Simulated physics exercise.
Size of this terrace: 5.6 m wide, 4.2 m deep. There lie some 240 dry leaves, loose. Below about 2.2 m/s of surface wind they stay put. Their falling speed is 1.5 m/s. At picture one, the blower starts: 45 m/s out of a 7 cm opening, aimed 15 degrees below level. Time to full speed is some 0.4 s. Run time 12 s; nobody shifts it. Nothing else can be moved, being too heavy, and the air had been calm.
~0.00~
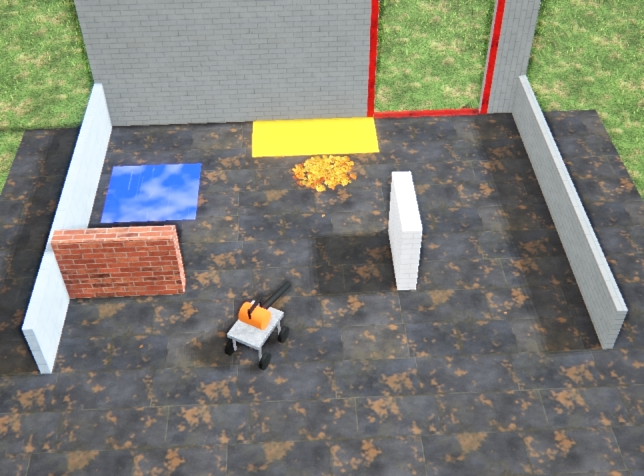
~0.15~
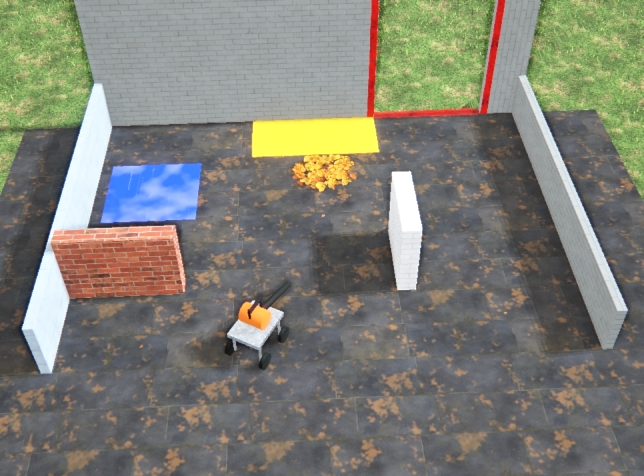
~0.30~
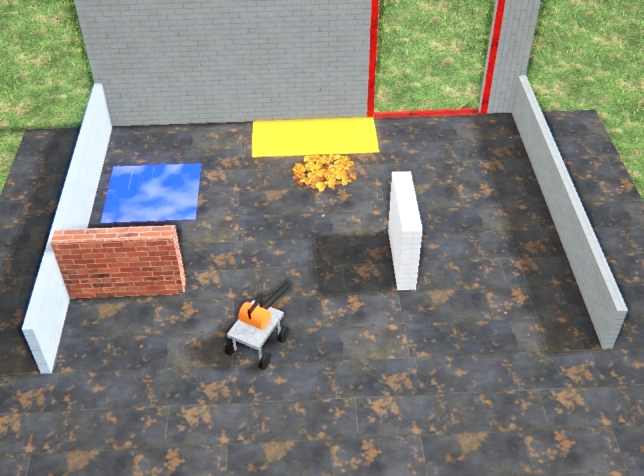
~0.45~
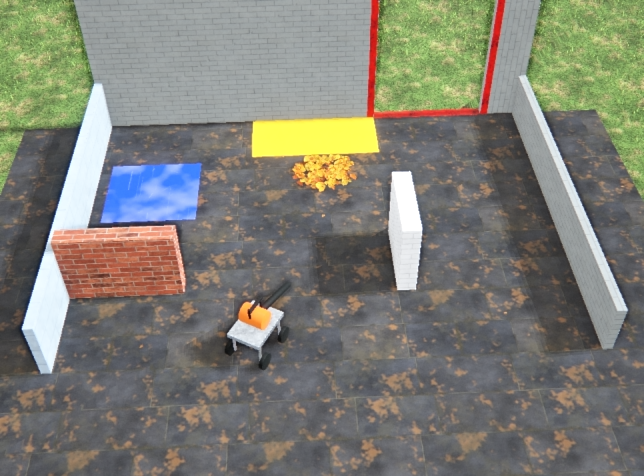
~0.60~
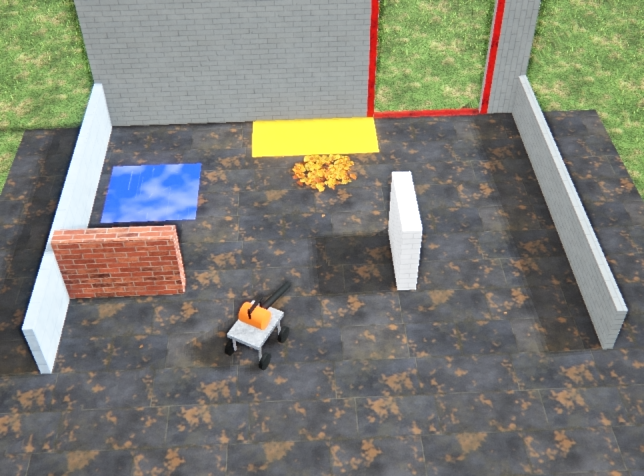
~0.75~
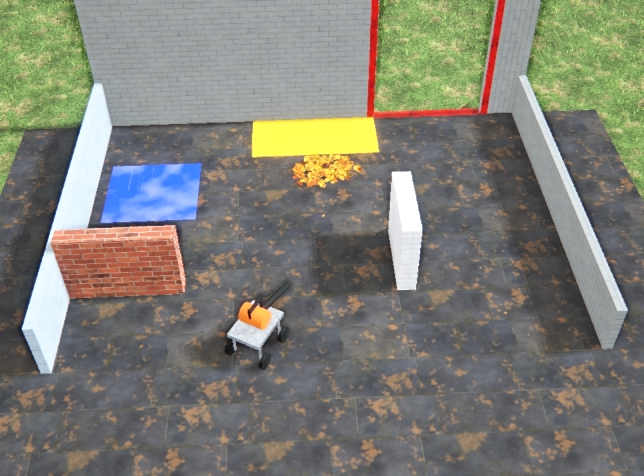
On a walled terrace, a small blower stands still while a few dry leaves shift slightly.
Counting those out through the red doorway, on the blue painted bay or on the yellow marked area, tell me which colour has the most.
The yellow one has the most.
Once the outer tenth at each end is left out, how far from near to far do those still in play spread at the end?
0.4 m or thereabouts.
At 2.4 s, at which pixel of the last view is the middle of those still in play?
Centre point: About (344, 120) px.
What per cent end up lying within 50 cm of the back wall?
I'd put it at about 80 percent.
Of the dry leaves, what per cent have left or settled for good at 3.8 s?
The share is about 50 %.
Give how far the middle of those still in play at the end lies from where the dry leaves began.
About 1.2 metres.
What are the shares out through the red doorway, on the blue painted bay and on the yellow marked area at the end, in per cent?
I'd estimate around 20 per cent at red, 0 per cent at blue and 80 per cent at yellow.
After 2.4 s, 11 % are out through the red doorway, 0 % on the blue painted bay and 80 % on the yellow marked area; the middle of those still in play is near (344, 120); 35 % have settled or left.
After 3.8 s, 15 % are out through the red doorway, 0 % on the blue painted bay and 81 % on the yellow marked area; the middle of those still in play is near (339, 120); 50 % have settled or left.
After 6.6 s, 16 % are out through the red doorway, 0 % on the blue painted bay and 82 % on the yellow marked area; the middle of those still in play is near (337, 120); 61 % have settled or left.
After 12.0 s, at the end, 19 % are out through the red doorway, 0 % on the blue painted bay and 80 % on the yellow marked area; the middle of those still in play is near (337, 120).
